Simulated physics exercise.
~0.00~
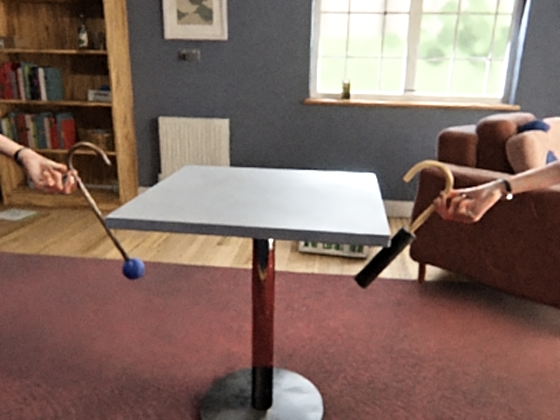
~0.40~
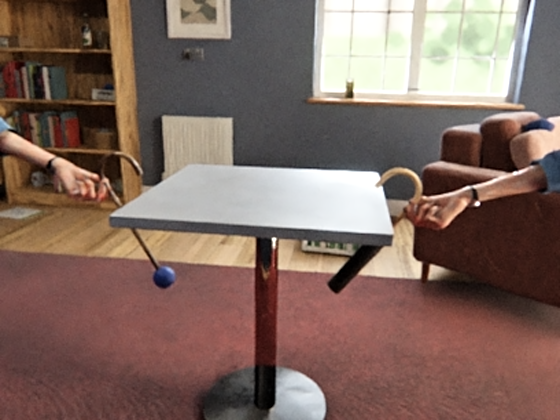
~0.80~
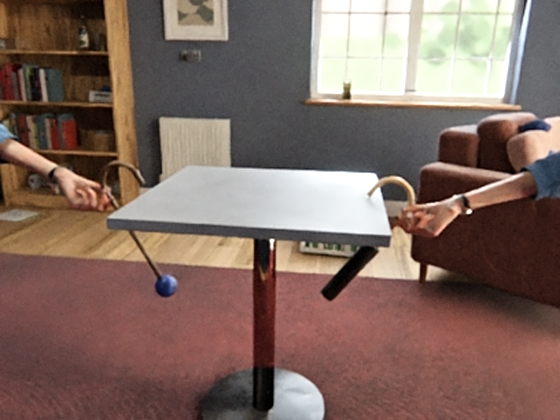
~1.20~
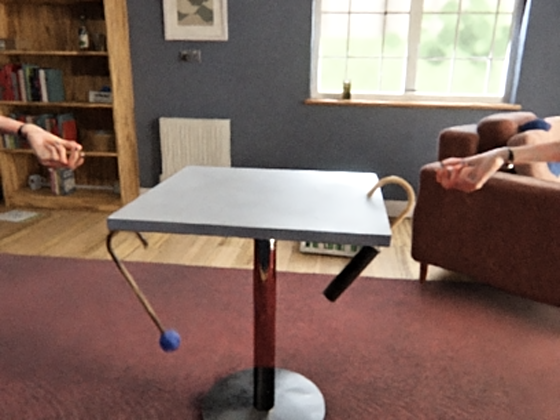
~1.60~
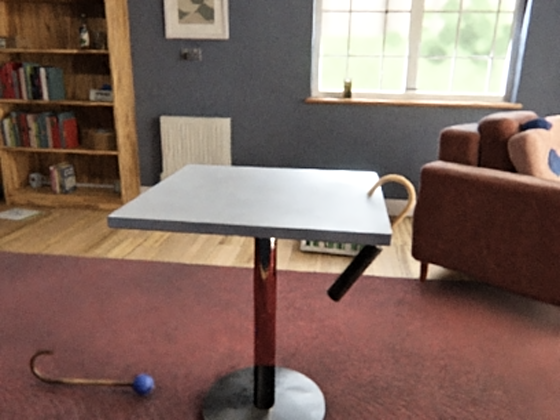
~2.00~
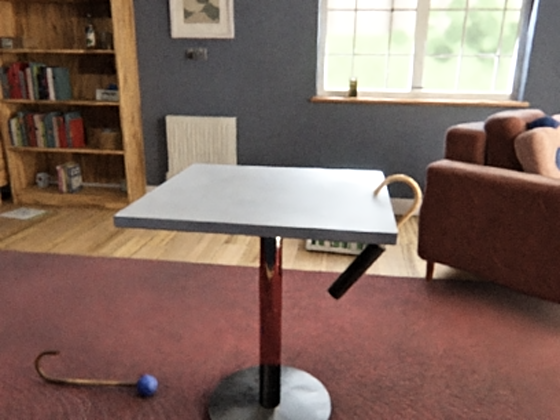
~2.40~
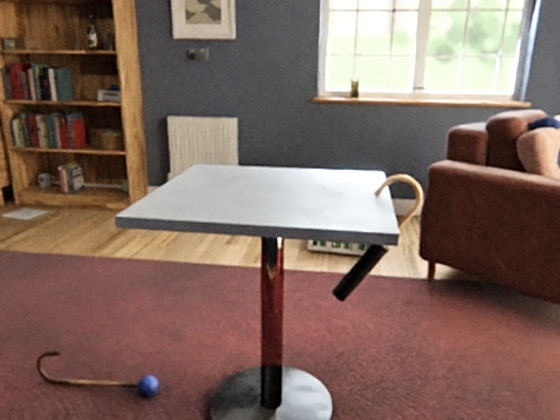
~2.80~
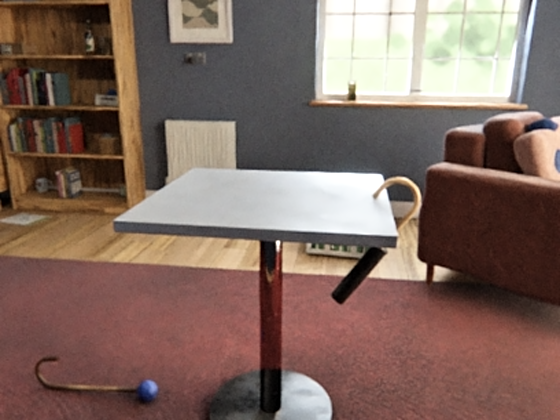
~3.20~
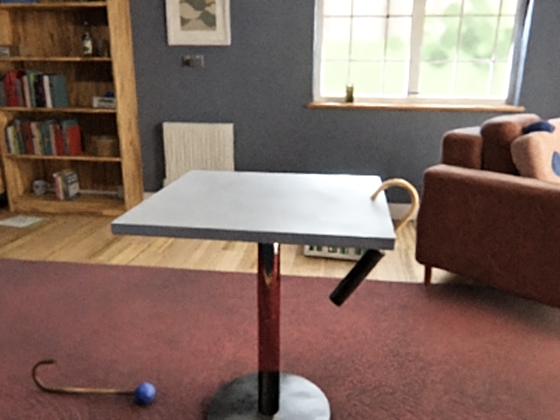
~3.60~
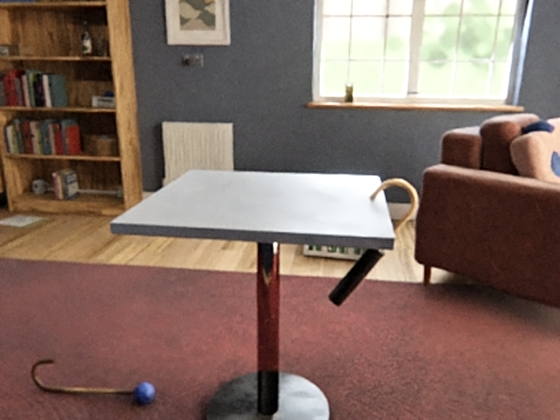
The clip shows two hands hooking a blue-ended ladle and a black umbrella over opposite edges of a table, then letting go and withdrawing. The ladle on the left slips off and ends lying on the red floor, while the umbrella stays hanging from the right edge.
